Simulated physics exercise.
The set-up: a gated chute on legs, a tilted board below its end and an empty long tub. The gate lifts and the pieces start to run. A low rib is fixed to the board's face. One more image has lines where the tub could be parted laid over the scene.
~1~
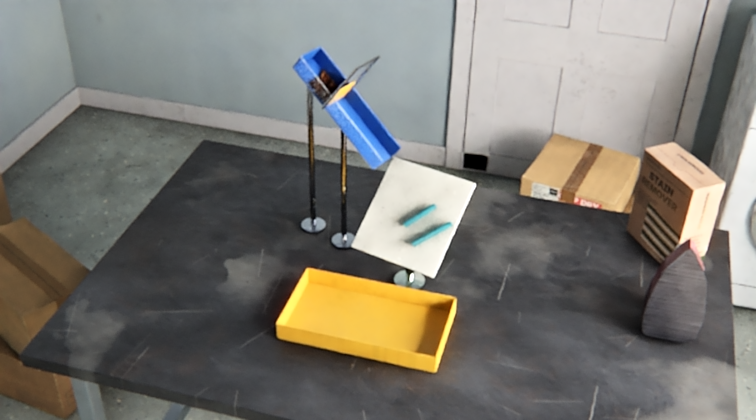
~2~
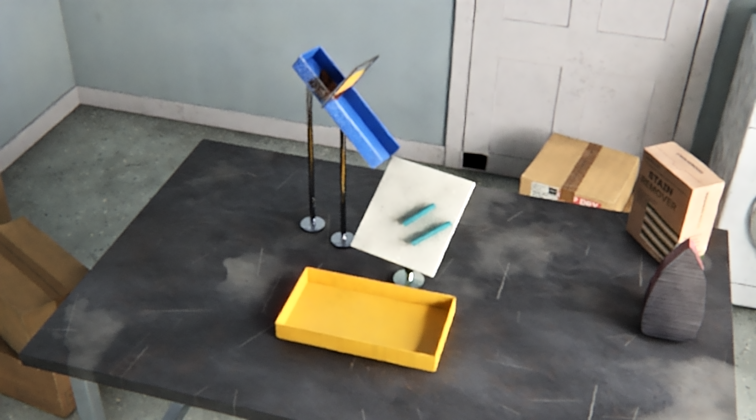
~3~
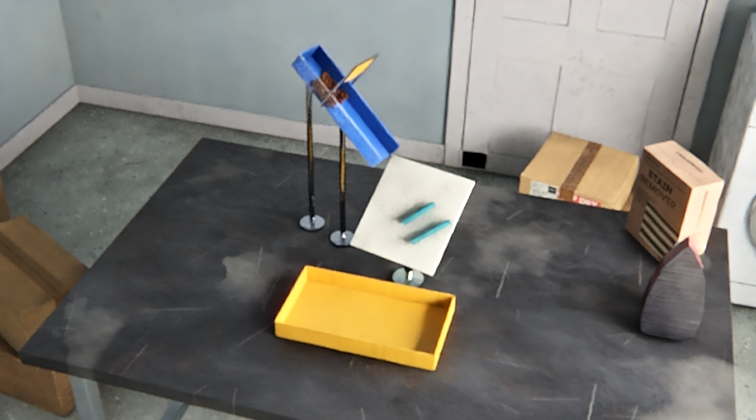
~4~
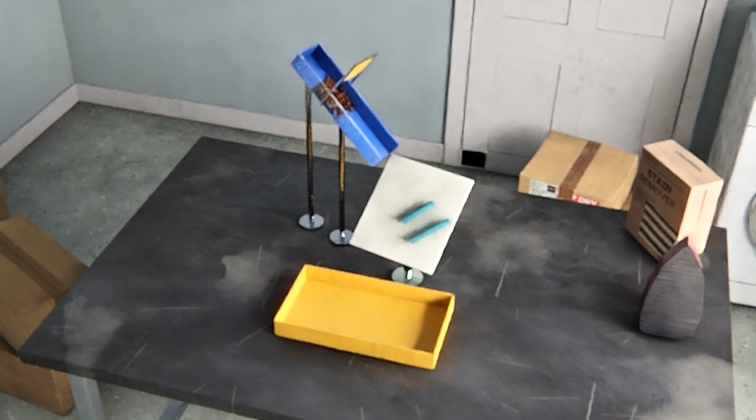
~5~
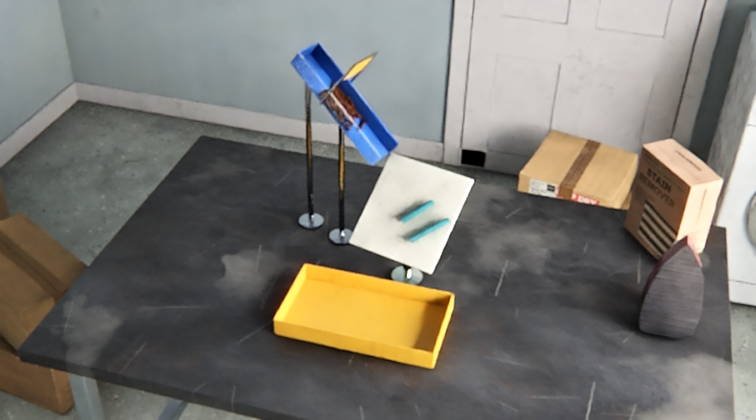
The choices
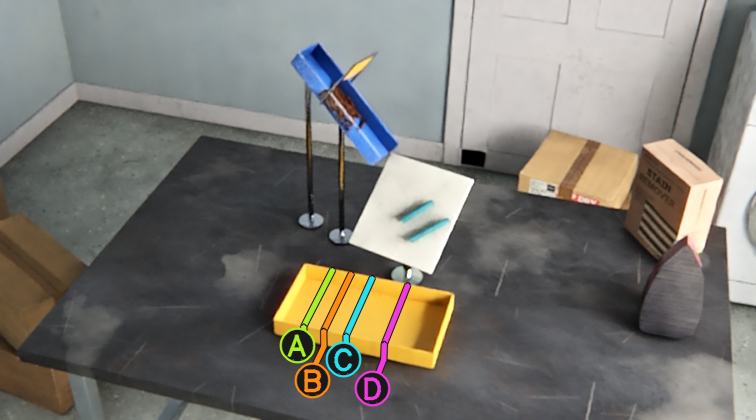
The footage shows a sloping blue chute on thin legs above a tilted white board with two teal ribs and an empty yellow tub; a flap at the chute swings up, and small brown pieces slide partway down the chute.
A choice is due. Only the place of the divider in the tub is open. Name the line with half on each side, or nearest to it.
The answer is line C.
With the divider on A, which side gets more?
The right side.
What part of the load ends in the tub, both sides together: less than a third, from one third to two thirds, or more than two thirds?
About that: More than two thirds.
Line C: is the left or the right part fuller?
Left.
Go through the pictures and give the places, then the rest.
Load behind the gate at (327, 91), allspice berries; lip of the chute at (382, 163), sloping fairly steeply, in the first frame.
Middle of the board at (412, 214), tilted fairly steeply; middle of its low edge at (391, 261); of its high edge at (433, 169), in the second frame.
Front corners of the tub at (276, 321) and (435, 356), empty; front of the load at (340, 102), in the third frame.
Middle of the load at (334, 99); its front at (347, 115), about a quarter of the way to the lip; rib from (449, 219) to (410, 240); rib from (433, 201) to (401, 221), in the fourth frame.
Middle of the load at (341, 106); its front at (360, 129), about half of the way to the lip, in the fifth frame.
On the marked copy, line A crosses the front rim at (304, 325); line B crosses the front rim at (323, 330); line C crosses the front rim at (346, 335); line D crosses the front rim at (384, 343).
If A is chosen, of what is caught, none on the left of the divider, all on the right.
If B is chosen, of what is caught, a small part on the left of the divider, nearly all on the right.
If C is chosen, of what is caught, about two thirds on the left of the divider, about a third on the right.
If D is chosen, of what is caught, nearly all on the left of the divider, a stray few on the right.
